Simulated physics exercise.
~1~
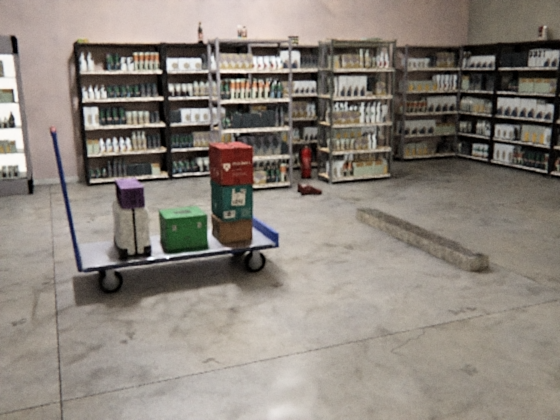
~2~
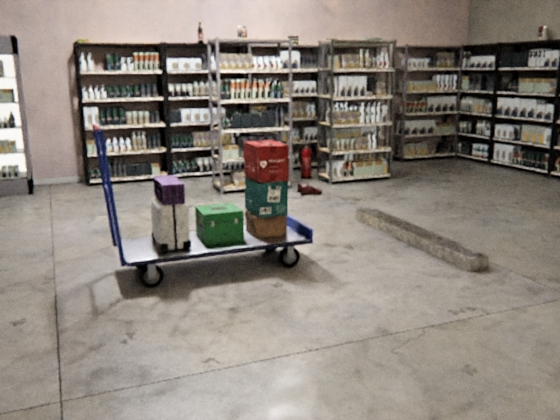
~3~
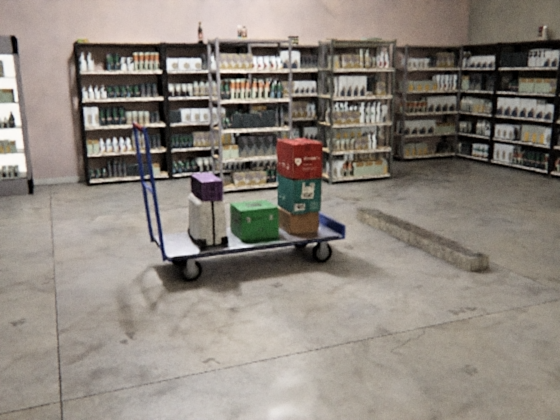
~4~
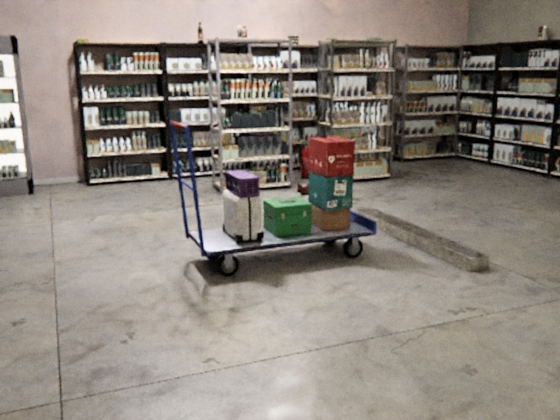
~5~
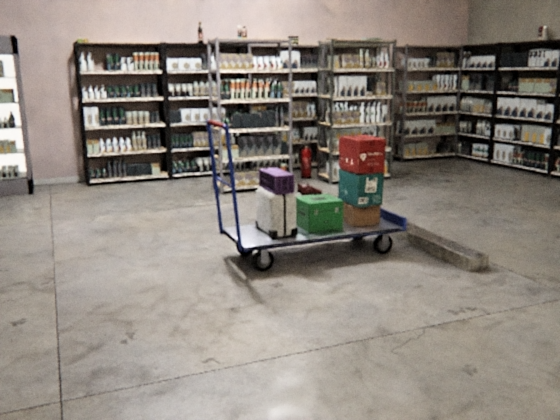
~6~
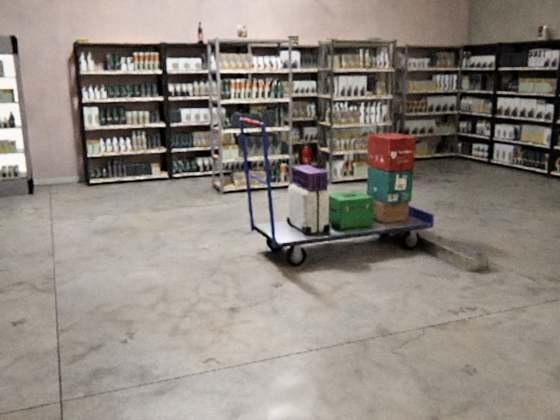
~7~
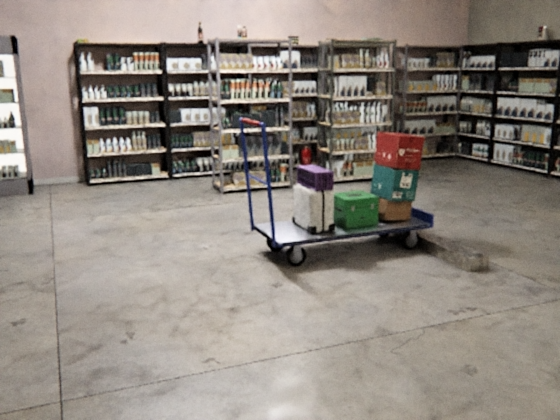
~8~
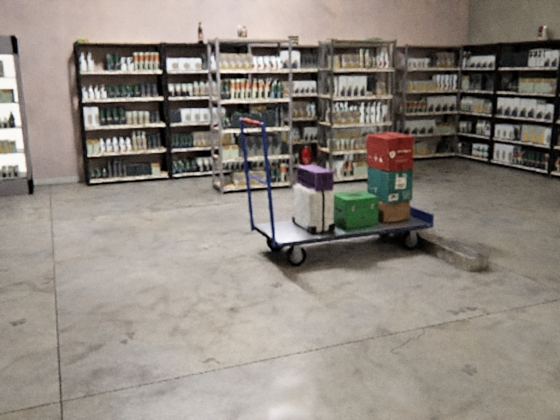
A loaded flatbed trolley rolls right, stops against a floor beam, and keeps all its boxes aboard.
